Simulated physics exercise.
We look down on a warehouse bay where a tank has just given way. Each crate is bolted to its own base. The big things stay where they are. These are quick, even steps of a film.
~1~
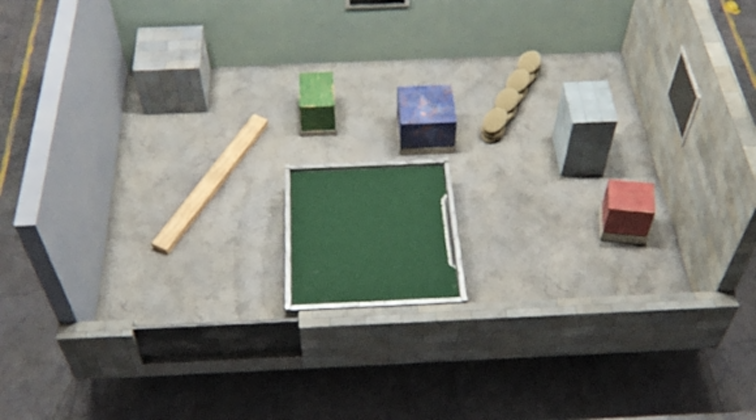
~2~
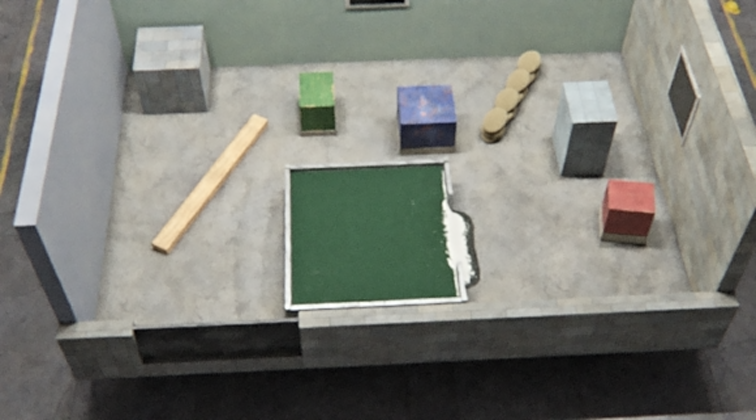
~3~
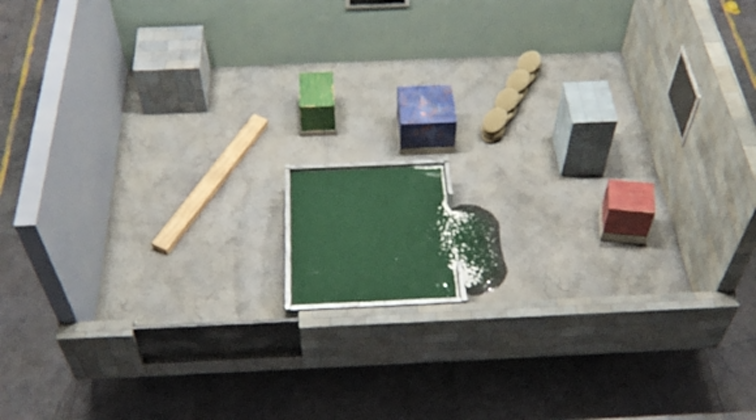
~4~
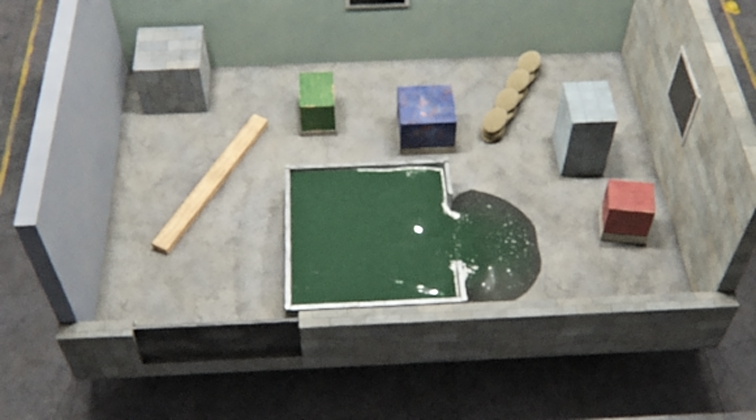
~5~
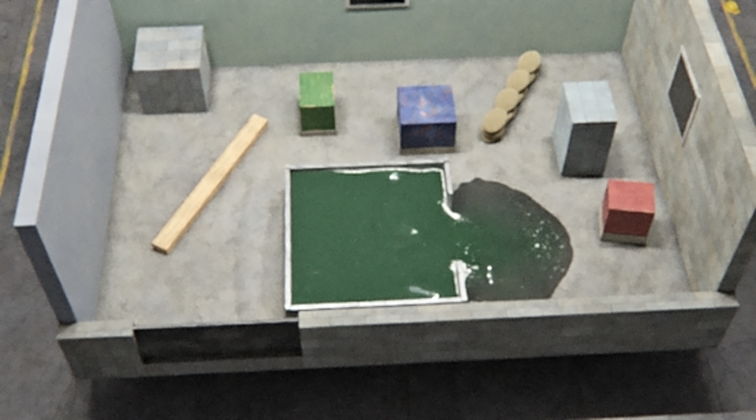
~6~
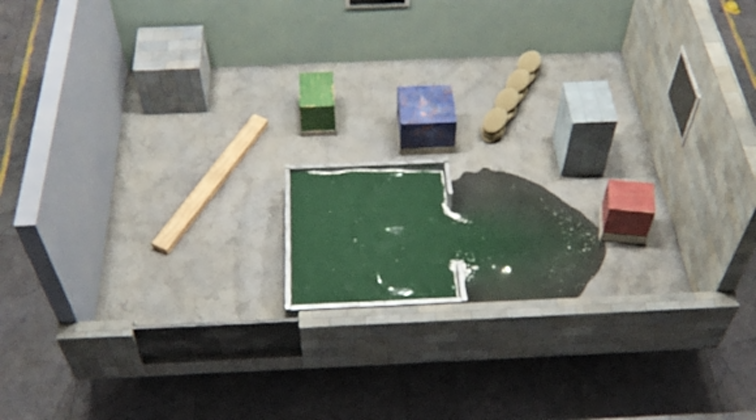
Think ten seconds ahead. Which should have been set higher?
In the end: The red crate is soaked; the blue crate keeps dry; the green crate keeps dry.
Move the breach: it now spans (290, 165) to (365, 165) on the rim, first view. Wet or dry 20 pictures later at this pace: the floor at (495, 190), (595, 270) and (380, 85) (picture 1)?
In turn: Dry, clear, under water.
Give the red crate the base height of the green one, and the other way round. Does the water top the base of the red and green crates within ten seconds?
In short: The red one takes water; the green one stays dry.
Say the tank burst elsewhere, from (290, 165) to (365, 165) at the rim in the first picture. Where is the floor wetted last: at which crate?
Last comes the red one.
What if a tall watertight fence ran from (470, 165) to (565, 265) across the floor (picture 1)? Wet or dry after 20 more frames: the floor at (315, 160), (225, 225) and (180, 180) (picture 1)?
In turn: Flooded, no water, clear.
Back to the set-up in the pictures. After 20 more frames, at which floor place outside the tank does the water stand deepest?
I would point to (670, 236).
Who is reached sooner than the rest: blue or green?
It is the blue crate.
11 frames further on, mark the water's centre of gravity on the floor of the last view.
Roughly at (443, 247).
A moment on, water covers 20 % of the floor; the red crate water round its plinth, the blue crate not reached, the green crate not reached.
Next, water covers 25 % of the floor; the red crate water round its plinth, the blue crate not reached, the green crate not reached.
Then, water covers 35 % of the floor; the red crate water round its plinth, the blue crate not reached, the green crate not reached.
Later, water covers 45 % of the floor; the red crate water round its plinth, the blue crate water round its plinth, the green crate not reached.
In the end, water covers 65 % of the floor; the red crate was topped, the blue crate stayed above the water, the green crate stayed above the water.
